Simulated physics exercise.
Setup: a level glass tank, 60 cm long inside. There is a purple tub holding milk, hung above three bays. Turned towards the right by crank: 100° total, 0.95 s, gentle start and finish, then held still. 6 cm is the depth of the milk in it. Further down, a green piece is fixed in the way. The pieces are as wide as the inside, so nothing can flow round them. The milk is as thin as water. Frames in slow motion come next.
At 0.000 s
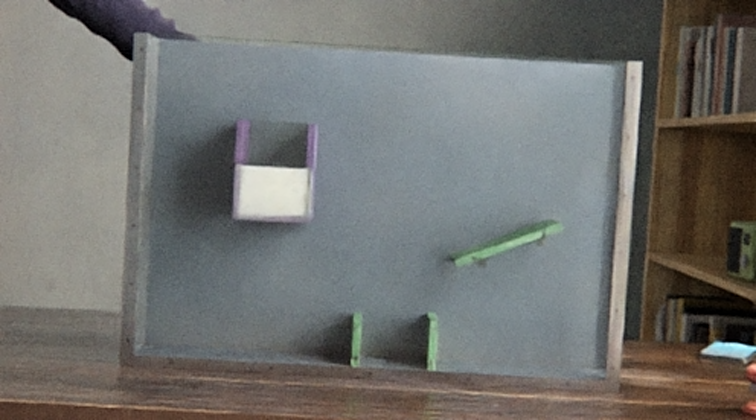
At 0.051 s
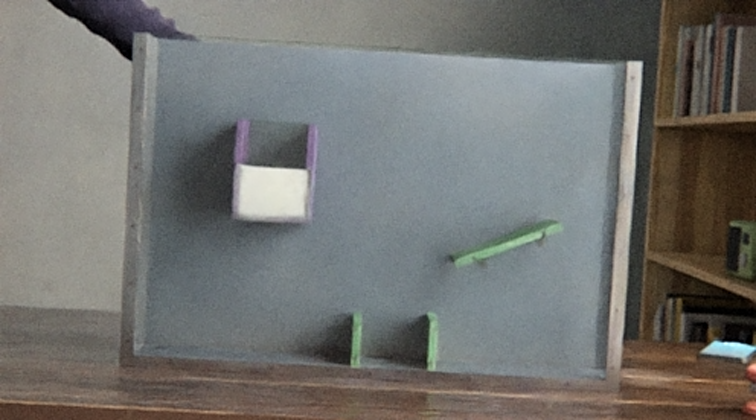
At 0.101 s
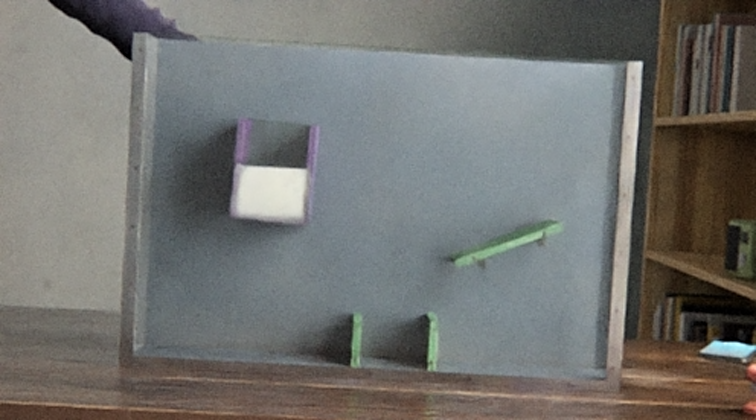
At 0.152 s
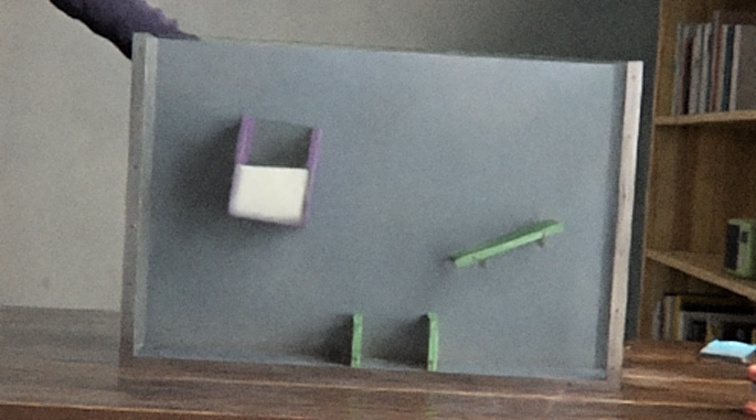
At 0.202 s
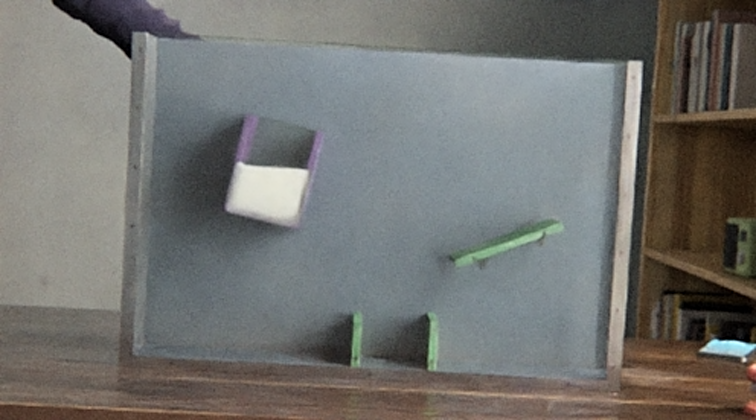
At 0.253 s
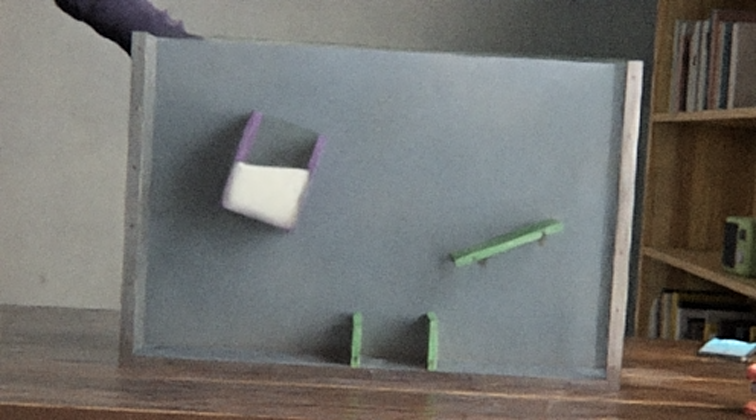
On a wooden table beside a bookshelf stands a shallow grey-backed tank, with a purple tub of white milk mounted above two short green dividers and a slanted green bar. The tub starts upright, then slowly leans a little to the right, the milk shifting inside it.
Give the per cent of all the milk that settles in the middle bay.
Close to 85 per cent.
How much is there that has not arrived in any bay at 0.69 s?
About 100 %.
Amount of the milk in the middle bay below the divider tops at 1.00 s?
That section holds close to 54 per cent.
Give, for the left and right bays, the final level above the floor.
Taking them in turn, you get 0.0 cm and then 0.0 cm.
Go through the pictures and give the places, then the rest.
In the first frame, the tub leans 0°; its pouring lip is at (312, 125); the highest milk is at (246, 168); divider tops at (357, 323) and (434, 323).
In the second frame, the tub leans 1°; its pouring lip is at (312, 126); the highest milk is at (298, 171).
In the third frame, the tub leans 3°; its pouring lip is at (314, 128); the highest milk is at (287, 171).
In the fourth frame, the tub leans 6°; its pouring lip is at (316, 130); the highest milk is at (287, 171).
In the fifth frame, the tub leans 11°; its pouring lip is at (319, 133); the highest milk is at (294, 171).
In the sixth frame, the tub leans 16°; its pouring lip is at (322, 138); the highest milk is at (259, 169).
By 0.44 s the bays hold 0, 0 and 0 per cent, with 100 still above them.
By 0.69 s the bays hold 0, 0 and 0 per cent, with 100 still above them.
By 1.00 s the bays hold 0, 54 and 0 per cent, with 45 still above them.
At rest it is 8 per cent left, 87 middle, 5 right.
